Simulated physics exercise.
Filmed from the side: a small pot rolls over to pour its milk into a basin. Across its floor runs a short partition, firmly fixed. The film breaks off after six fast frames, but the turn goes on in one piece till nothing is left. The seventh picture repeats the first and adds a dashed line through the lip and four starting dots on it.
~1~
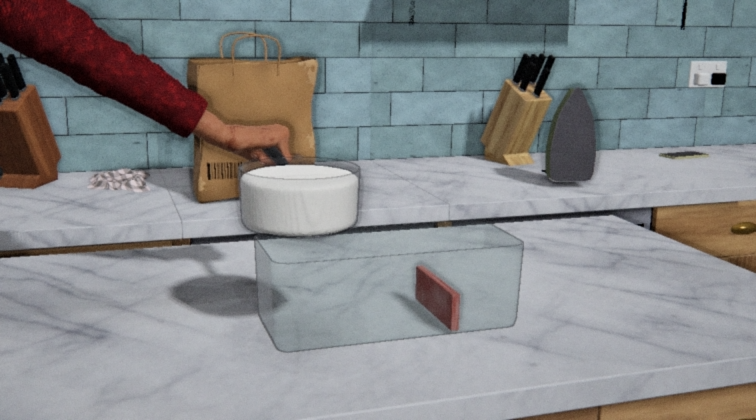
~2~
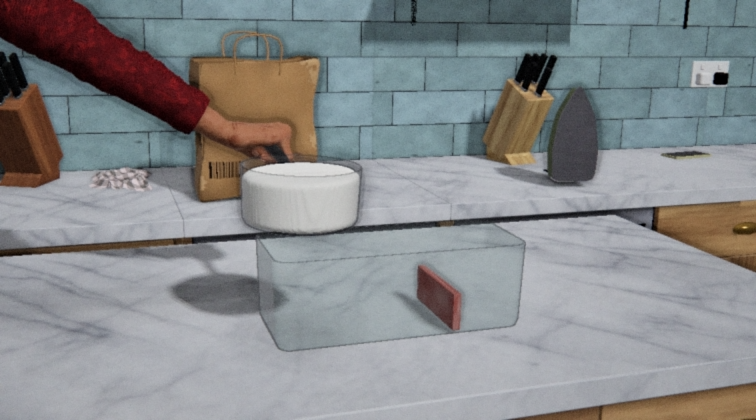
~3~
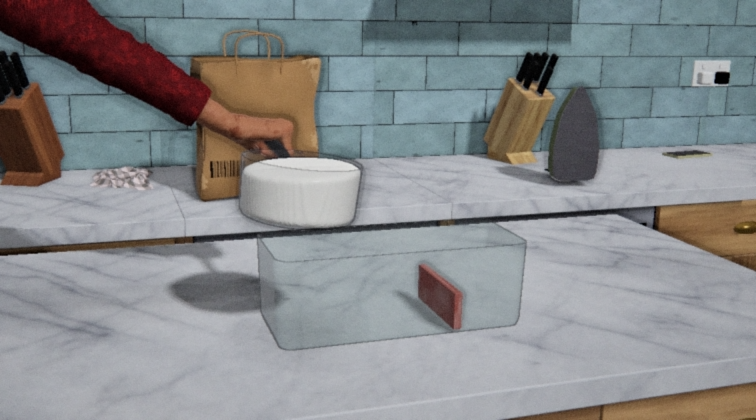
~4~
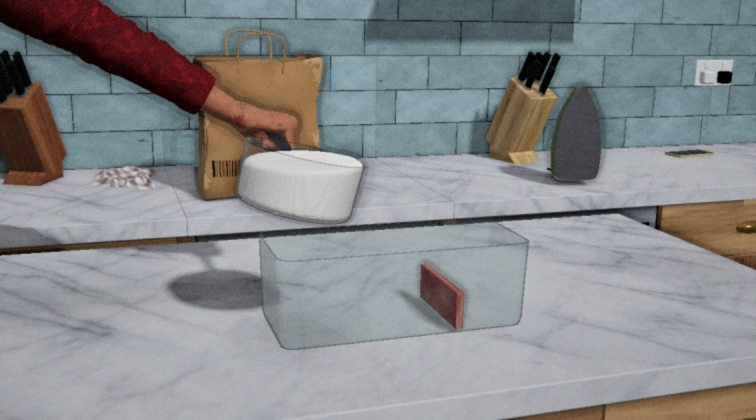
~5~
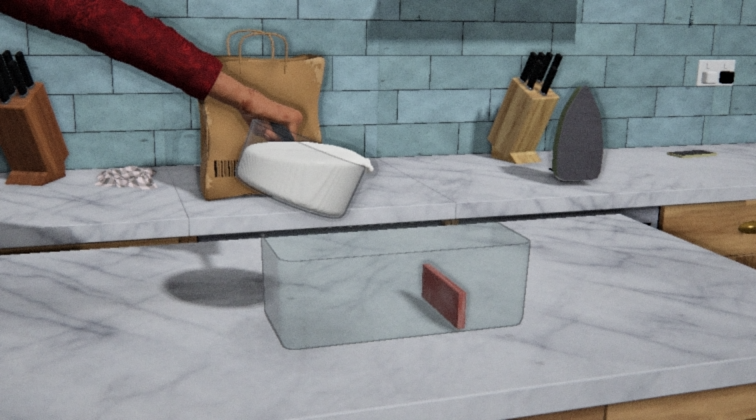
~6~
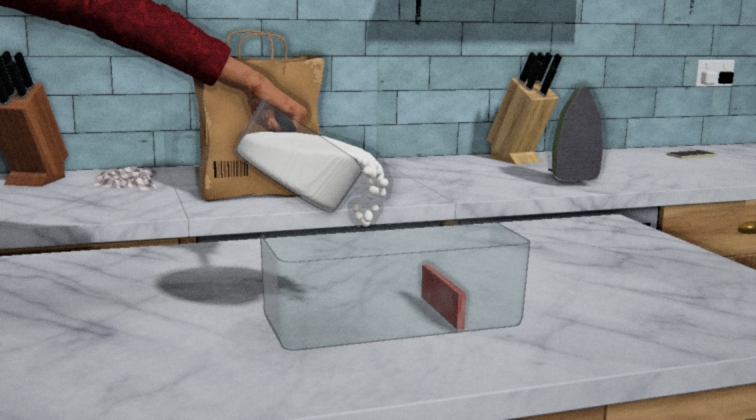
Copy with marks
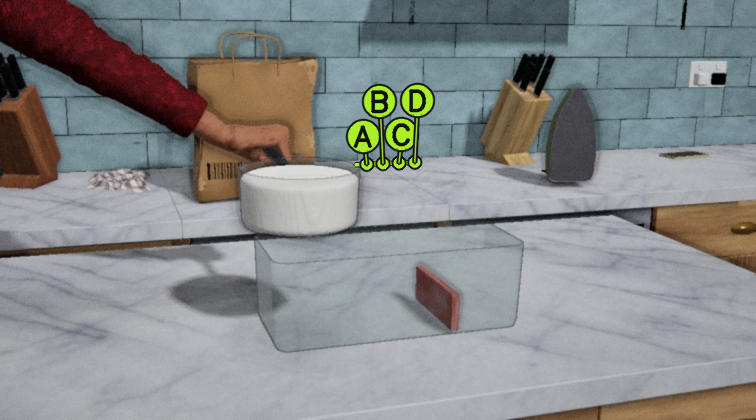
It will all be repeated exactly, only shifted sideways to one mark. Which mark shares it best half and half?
Best: A.
On the marked copy, A at (366, 164); B at (383, 163); C at (399, 162); D at (414, 162).
With A, about 49 % ends left of the wall and 50 % right of it.
With B, about 38 % ends left of the wall and 61 % right of it.
With C, about 40 % ends left of the wall and 59 % right of it.
With D, about 33 % ends left of the wall and 56 % right of it; 11 % is lost outside.
